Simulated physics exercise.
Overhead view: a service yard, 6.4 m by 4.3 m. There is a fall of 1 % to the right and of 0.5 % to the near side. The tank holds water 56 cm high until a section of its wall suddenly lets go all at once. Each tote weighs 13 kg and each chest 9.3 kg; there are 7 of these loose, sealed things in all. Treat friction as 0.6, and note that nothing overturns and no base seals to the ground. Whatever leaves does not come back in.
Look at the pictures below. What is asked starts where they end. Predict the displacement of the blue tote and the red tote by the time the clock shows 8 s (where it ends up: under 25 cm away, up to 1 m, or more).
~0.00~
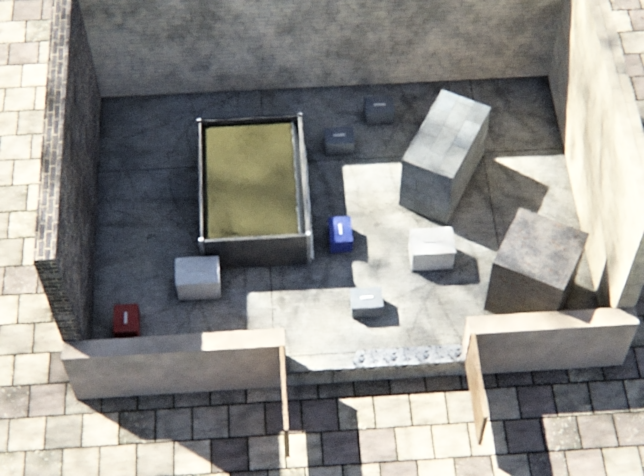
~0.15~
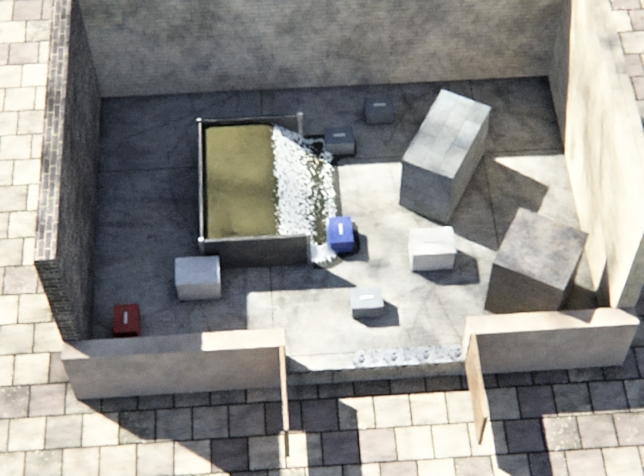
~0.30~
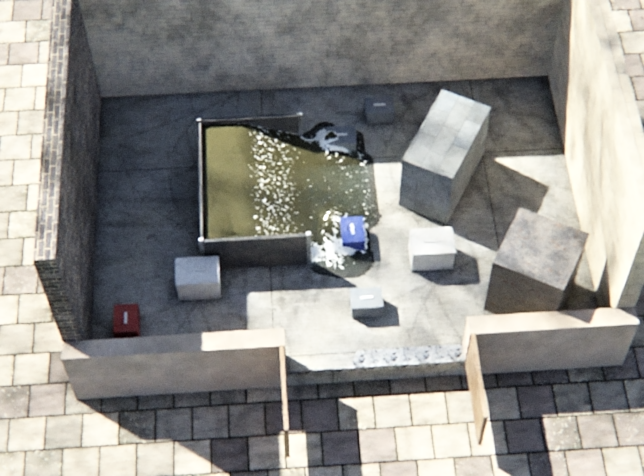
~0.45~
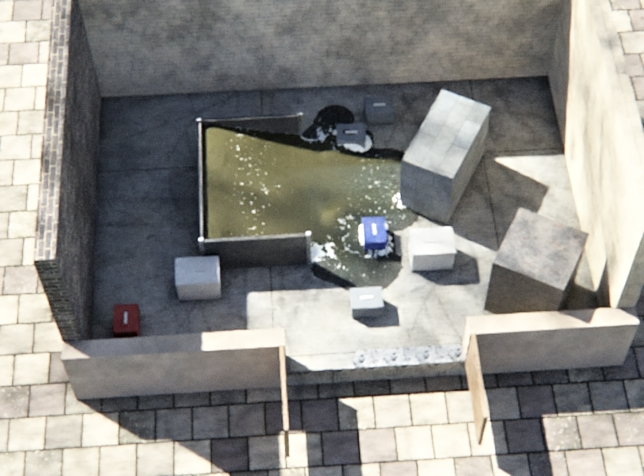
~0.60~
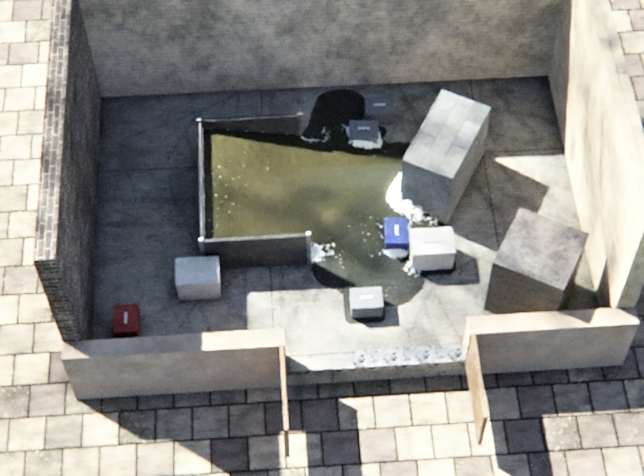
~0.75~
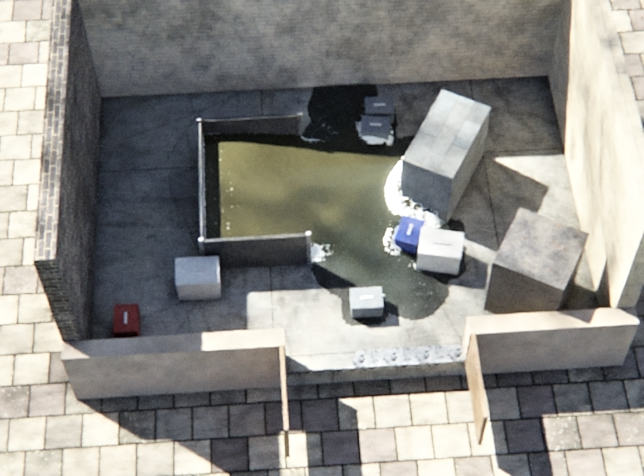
In the end the blue tote ends up far from its start; the red tote ends up close to its start.
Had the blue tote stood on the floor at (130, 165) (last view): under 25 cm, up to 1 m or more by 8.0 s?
What happens is that it keeps still.
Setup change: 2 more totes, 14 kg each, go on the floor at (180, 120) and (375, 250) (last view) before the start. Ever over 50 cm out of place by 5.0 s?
In sequence: Within it, then beyond it.
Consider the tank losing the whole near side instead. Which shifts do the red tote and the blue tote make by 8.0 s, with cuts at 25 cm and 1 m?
In that case the red tote winds up well away while the blue tote does not really move.
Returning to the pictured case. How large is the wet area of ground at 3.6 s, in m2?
I'd estimate close to 18 m2.
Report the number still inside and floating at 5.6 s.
At that moment it comes to 3.
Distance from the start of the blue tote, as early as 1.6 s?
Roughly 150 centimetres by that point.
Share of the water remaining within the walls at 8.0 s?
Around 78 per cent of the water is still in there.
After 1.6 s the blue tote is near (463, 238), 1.6 m from its start, aground; the red tote is near (126, 318), 0.0 m from its start, aground; 0 of 7 are out; 3 afloat.
After 3.6 s the blue tote is near (539, 219), 2.6 m from its start, aground; the red tote is near (126, 318), 0.0 m from its start, aground; 0 of 7 are out; 2 afloat.
After 5.6 s the blue tote is near (577, 254), 3.0 m from its start, afloat; the red tote is near (126, 318), 0.0 m from its start, aground; 0 of 7 are out; 3 afloat.
After 8.0 s the blue tote is near (516, 231), 2.3 m from its start, aground; the red tote is near (126, 318), 0.0 m from its start, aground; 0 of 7 are out; 1 afloat.
